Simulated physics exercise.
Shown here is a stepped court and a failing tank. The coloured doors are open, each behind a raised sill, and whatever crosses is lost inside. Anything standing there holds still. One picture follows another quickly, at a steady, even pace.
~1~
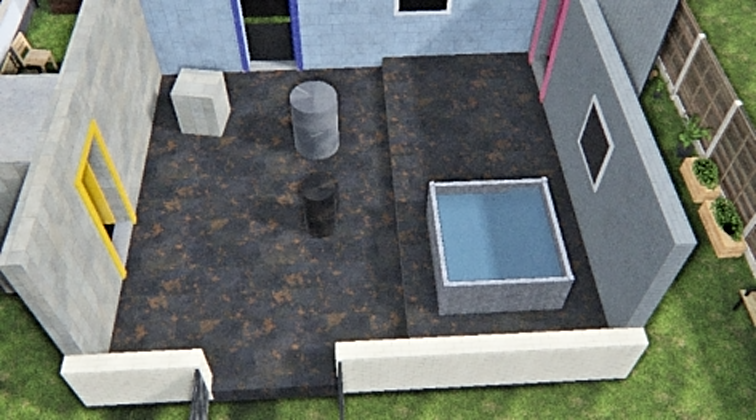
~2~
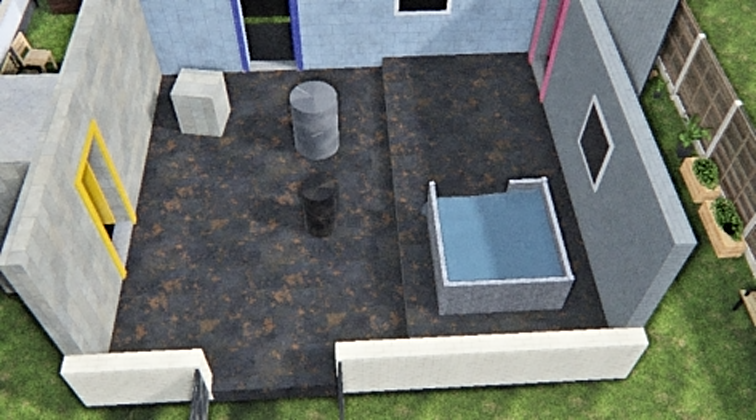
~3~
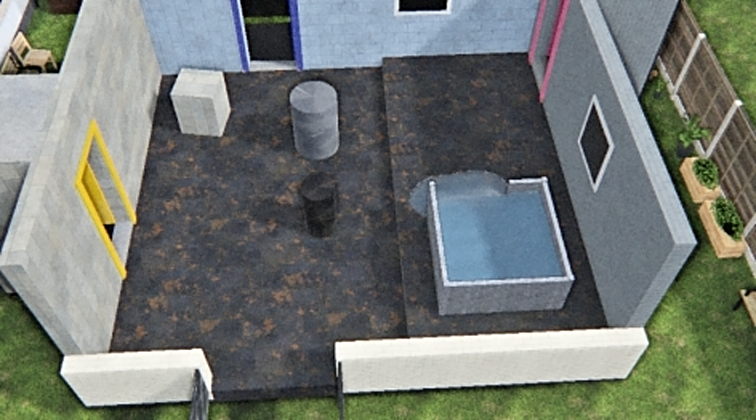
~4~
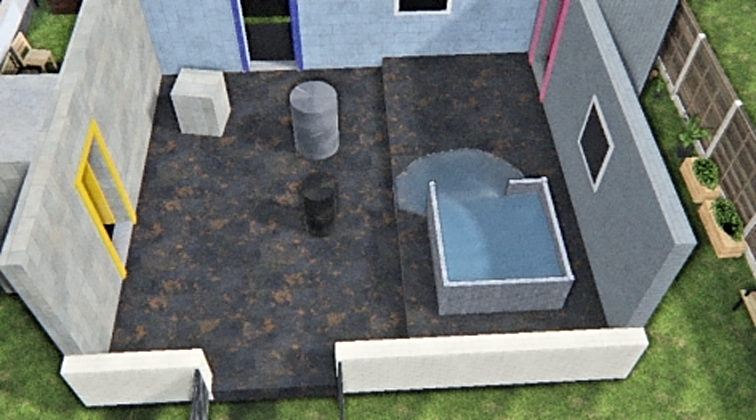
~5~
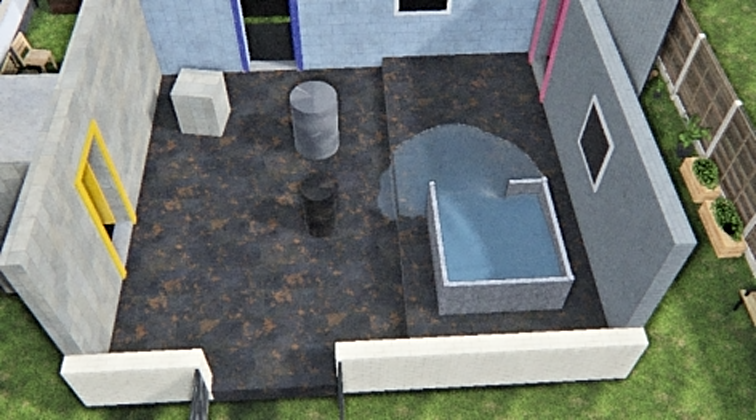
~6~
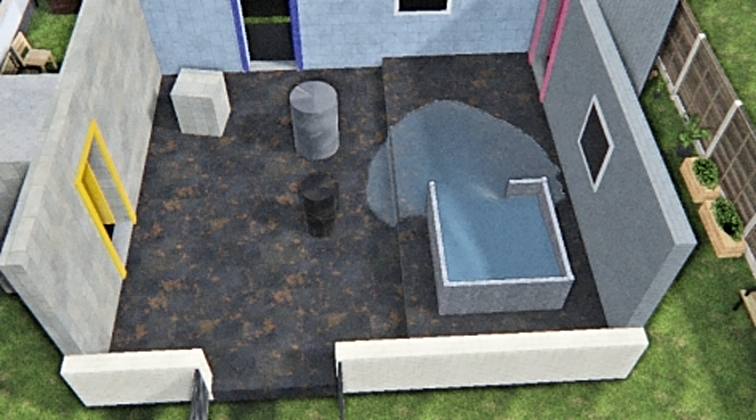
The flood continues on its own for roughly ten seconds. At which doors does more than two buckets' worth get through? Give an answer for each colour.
Outcome: Pink door: Does not exceed it; blue door: Exceeds it; yellow door: Does not exceed it.
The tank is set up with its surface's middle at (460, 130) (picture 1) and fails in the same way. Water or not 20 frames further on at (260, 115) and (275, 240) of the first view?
I'd say swamped for the first and still dry for the second.
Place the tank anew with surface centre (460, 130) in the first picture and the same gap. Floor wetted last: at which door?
That would be the door marked yellow, I say.
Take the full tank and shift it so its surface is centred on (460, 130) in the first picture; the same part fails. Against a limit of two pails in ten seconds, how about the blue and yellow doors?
Result - blue overshoots, yellow undershoots.
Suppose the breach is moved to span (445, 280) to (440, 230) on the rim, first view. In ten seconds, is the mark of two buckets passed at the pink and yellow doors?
Pink door falls short, yellow door goes past it.
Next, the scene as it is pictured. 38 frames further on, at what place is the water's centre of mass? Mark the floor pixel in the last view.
I'd say near (358, 144).
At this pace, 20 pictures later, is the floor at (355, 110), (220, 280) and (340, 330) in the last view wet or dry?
First spot submerged, second spot spared, third spot spared.
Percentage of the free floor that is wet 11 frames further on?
Close to 40 %.
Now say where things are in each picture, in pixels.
In the first picture, still water in the water tank at (497, 233).
In the second picture, water pours out on the water tank's far side and has run to a hidden place.
In the third picture, the front is at (491, 178), out from the gap on the water tank's far side.
In the fourth picture, water pours out on the water tank's far side and has run to (475, 153).
In the fifth picture, the front is at (443, 129), out from the gap on the water tank's far side.
In the sixth picture, water pours out on the water tank's far side and has run to (439, 105).
A moment on, water covers 30 % of the floor; the pink door wet at the sill, nothing in, the blue door not reached, the yellow door not reached.
Next, water covers 40 % of the floor; the pink door wet at the sill, nothing in, the blue door wet at the sill, nothing in, the yellow door not reached.
Then, water covers 45 % of the floor; the pink door wet at the sill, nothing in, the blue door over two buckets in, the yellow door not reached.
Later, water covers 60 % of the floor; the pink door wet at the sill, nothing in, the blue door over two buckets in, the yellow door wet at the sill, nothing in.
In the end, water covers 85 % of the floor; the pink door wet at the sill, nothing in, the blue door over two buckets in, the yellow door wet at the sill, nothing in.
